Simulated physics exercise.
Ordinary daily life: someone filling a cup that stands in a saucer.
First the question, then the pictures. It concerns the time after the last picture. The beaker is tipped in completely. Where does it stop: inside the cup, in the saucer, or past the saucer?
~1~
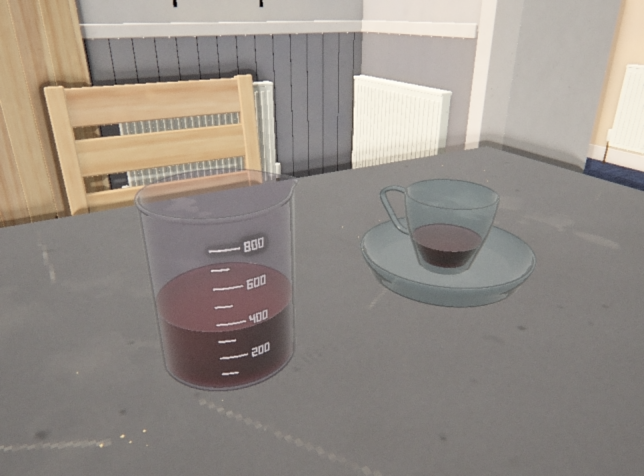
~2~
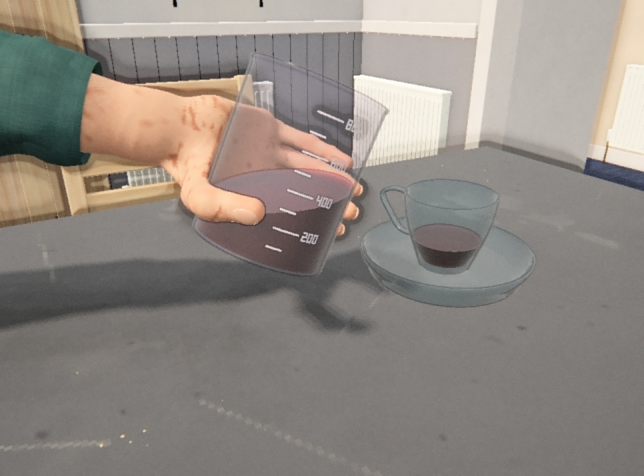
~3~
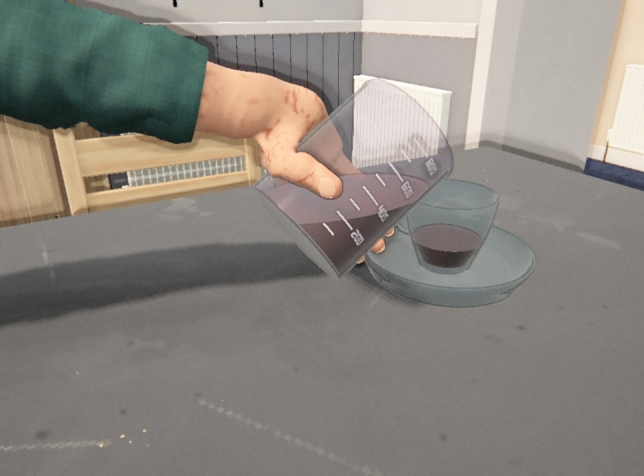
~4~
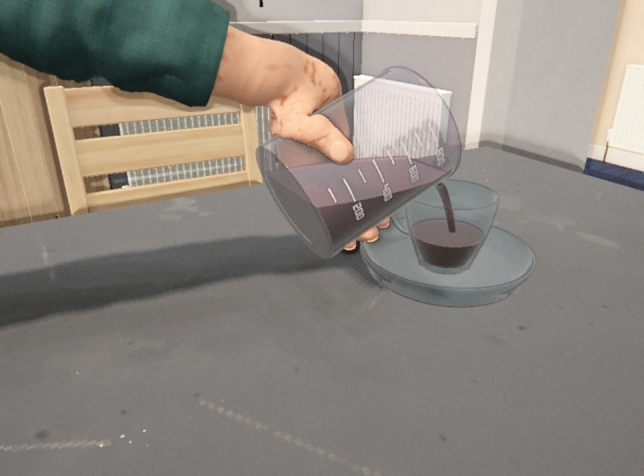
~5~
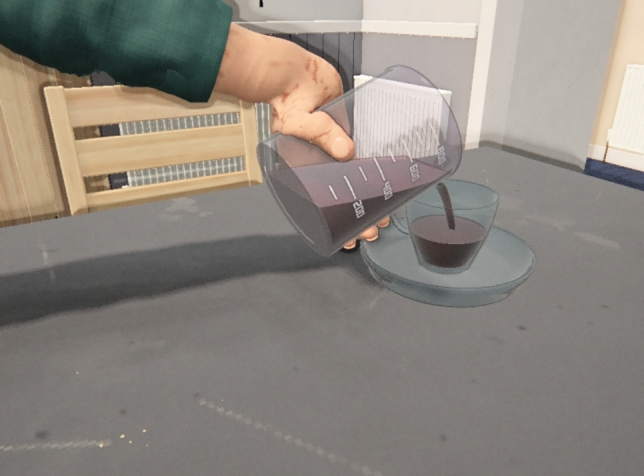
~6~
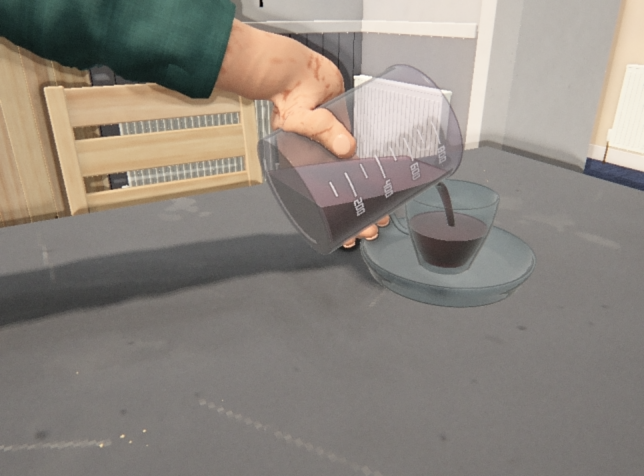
I expect it will spill into the saucer but go no further.
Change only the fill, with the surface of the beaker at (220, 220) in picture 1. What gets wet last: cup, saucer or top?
Outcome: Overflow to the top.
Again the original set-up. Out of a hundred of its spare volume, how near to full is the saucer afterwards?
Fill at end: Approx. 40 in a hundred.
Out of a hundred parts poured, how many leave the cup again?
My guess would be close to 35 per cent.
Shortly, the cup is nearly full; the saucer is dry.
Then, the cup is full to the brim; the saucer is wet, with room to spare.
At the finish, the cup is full to the brim; the saucer is wet, with room to spare.
